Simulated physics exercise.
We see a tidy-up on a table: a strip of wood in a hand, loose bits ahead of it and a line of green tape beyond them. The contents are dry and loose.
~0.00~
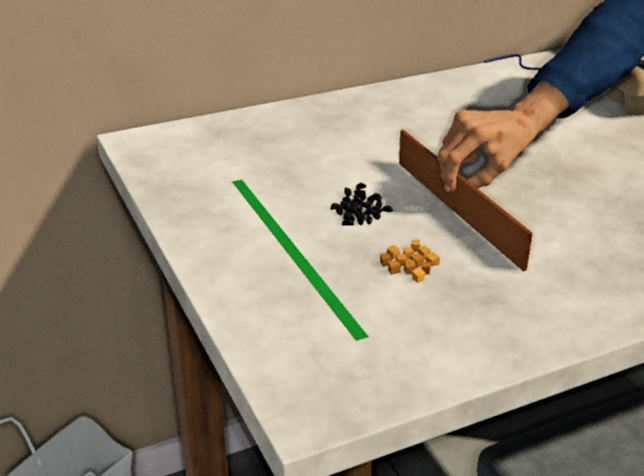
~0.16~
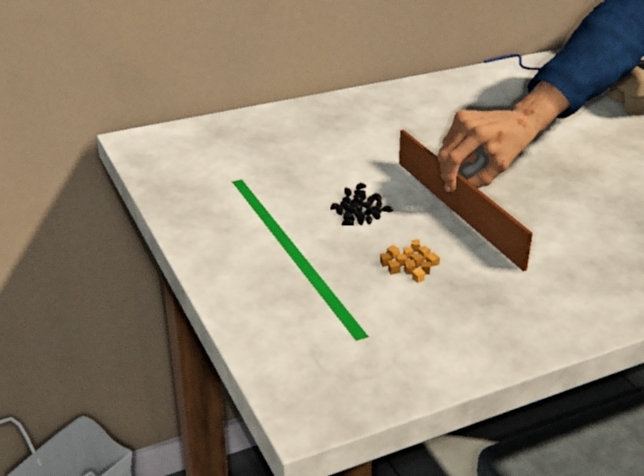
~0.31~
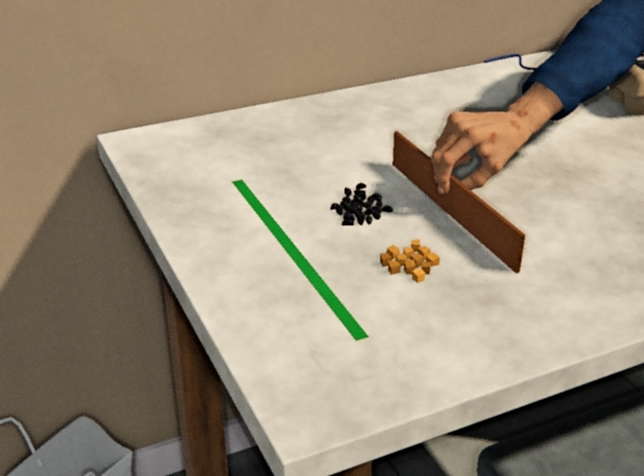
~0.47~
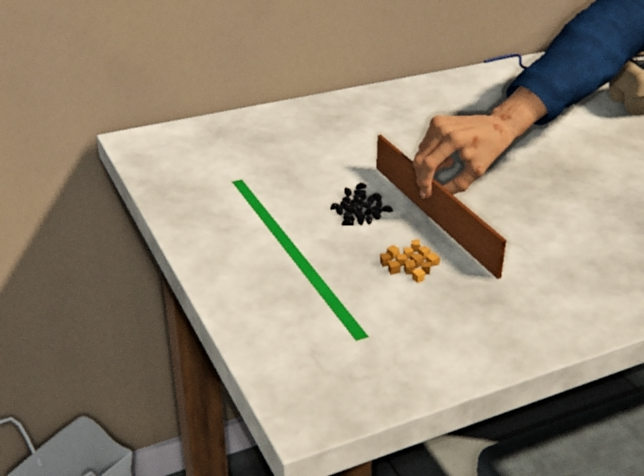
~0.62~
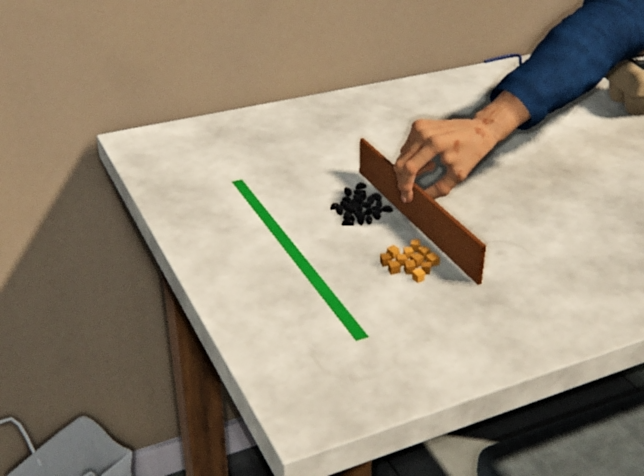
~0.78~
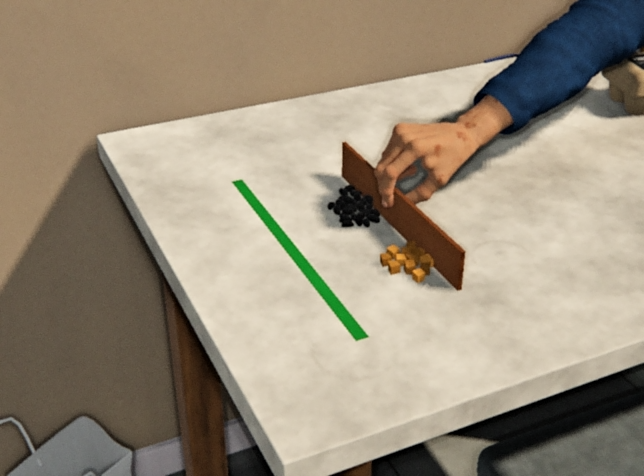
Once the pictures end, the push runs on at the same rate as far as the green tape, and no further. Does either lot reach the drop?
Near lot: It all stops short of the edge. Far lot: It all stops short of the edge.
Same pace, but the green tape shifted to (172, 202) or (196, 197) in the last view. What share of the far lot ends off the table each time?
Roughly 30 per cent, and 0 per cent.
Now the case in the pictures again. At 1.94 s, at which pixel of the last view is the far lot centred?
At about (256, 234).
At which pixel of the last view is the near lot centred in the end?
Around (304, 287).
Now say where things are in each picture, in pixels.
Strip of wood at (518, 243), at rest; green tape at (242, 187), well back from the edge; edge at (179, 283); near lot at (417, 260), a few croutons; far lot at (358, 209), some black beans, in the first frame.
Strip of wood at (518, 243), at rest; far lot at (358, 209), in the second frame.
Strip of wood at (511, 245); near lot at (417, 260), in the third frame.
Strip of wood at (492, 250); far lot at (358, 209), in the fourth frame.
Strip of wood at (472, 255); near lot at (417, 260), in the fifth frame.
Strip of wood at (452, 261); green tape at (242, 187); edge at (179, 283); near lot at (413, 260), a small part pushed along; far lot at (352, 210), about half pushed along, in the sixth frame.
After 1.21 s, strip of wood still moving, near (341, 204); near lot all on the table, its front near (348, 281); far lot all on the table, its front near (299, 233).
After 1.66 s, strip of wood stopped at the green tape; near lot all on the table, its front near (290, 297); far lot all on the table, its front near (245, 247).
At rest (2.1 s), strip of wood stopped at the green tape; near lot all on the table, its front near (290, 297); far lot all on the table, its front near (245, 247).
